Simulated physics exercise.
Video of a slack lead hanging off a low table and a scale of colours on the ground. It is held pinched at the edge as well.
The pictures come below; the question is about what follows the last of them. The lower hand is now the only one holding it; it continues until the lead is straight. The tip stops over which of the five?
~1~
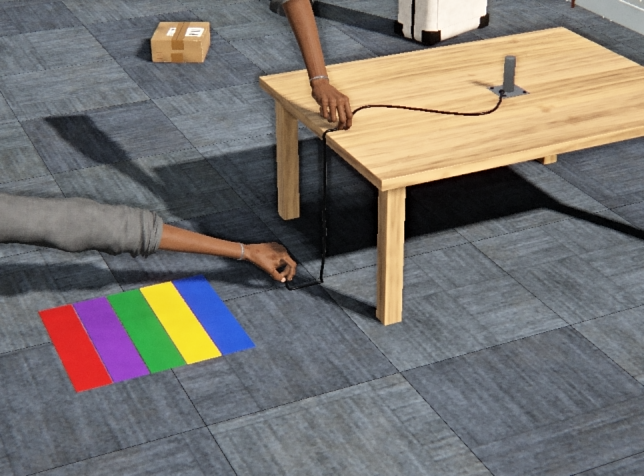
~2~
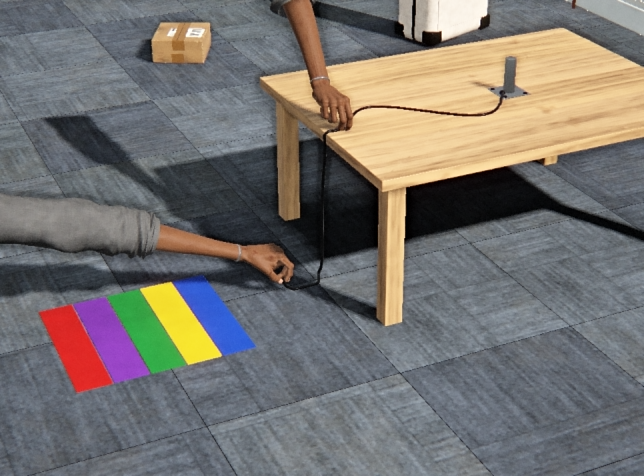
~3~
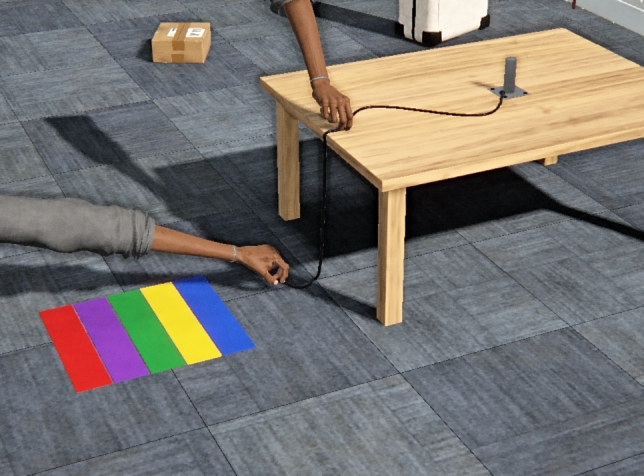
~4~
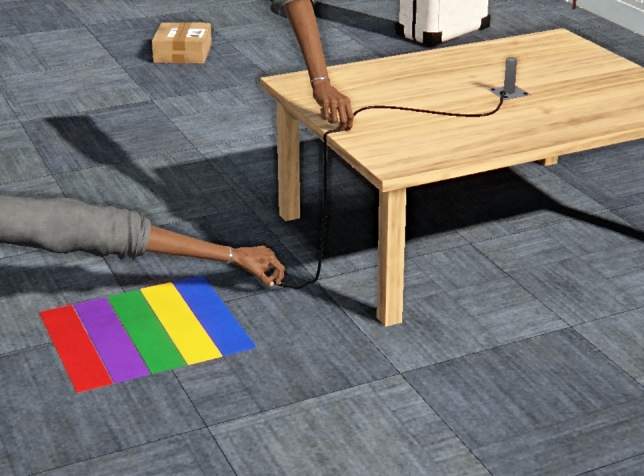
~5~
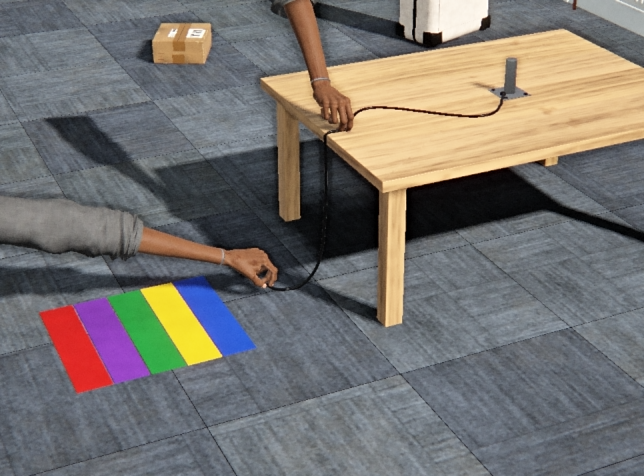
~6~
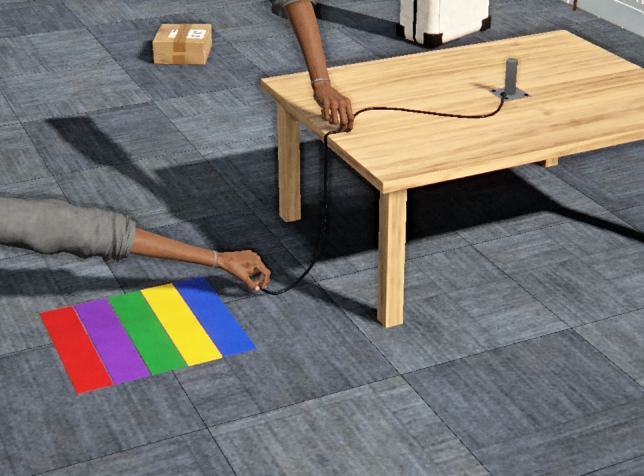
Over the purple strip.
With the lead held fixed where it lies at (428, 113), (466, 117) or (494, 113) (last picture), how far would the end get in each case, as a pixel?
Approximately (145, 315), (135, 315) and (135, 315) respectively.
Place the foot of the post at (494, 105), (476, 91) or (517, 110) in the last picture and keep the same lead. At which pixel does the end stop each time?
Results per try: (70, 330); (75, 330); (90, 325).
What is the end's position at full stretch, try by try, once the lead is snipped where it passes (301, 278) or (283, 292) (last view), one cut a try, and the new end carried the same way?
Estimated pixels: (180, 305) then (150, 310).
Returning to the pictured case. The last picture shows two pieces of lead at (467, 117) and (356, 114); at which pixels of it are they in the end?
Near (432, 109) and (327, 132).
A little later, end near (186, 304); over yellow.
Next, end near (139, 315); over green.
When it is tight, end near (109, 322); over purple. It halts on the purple strip.
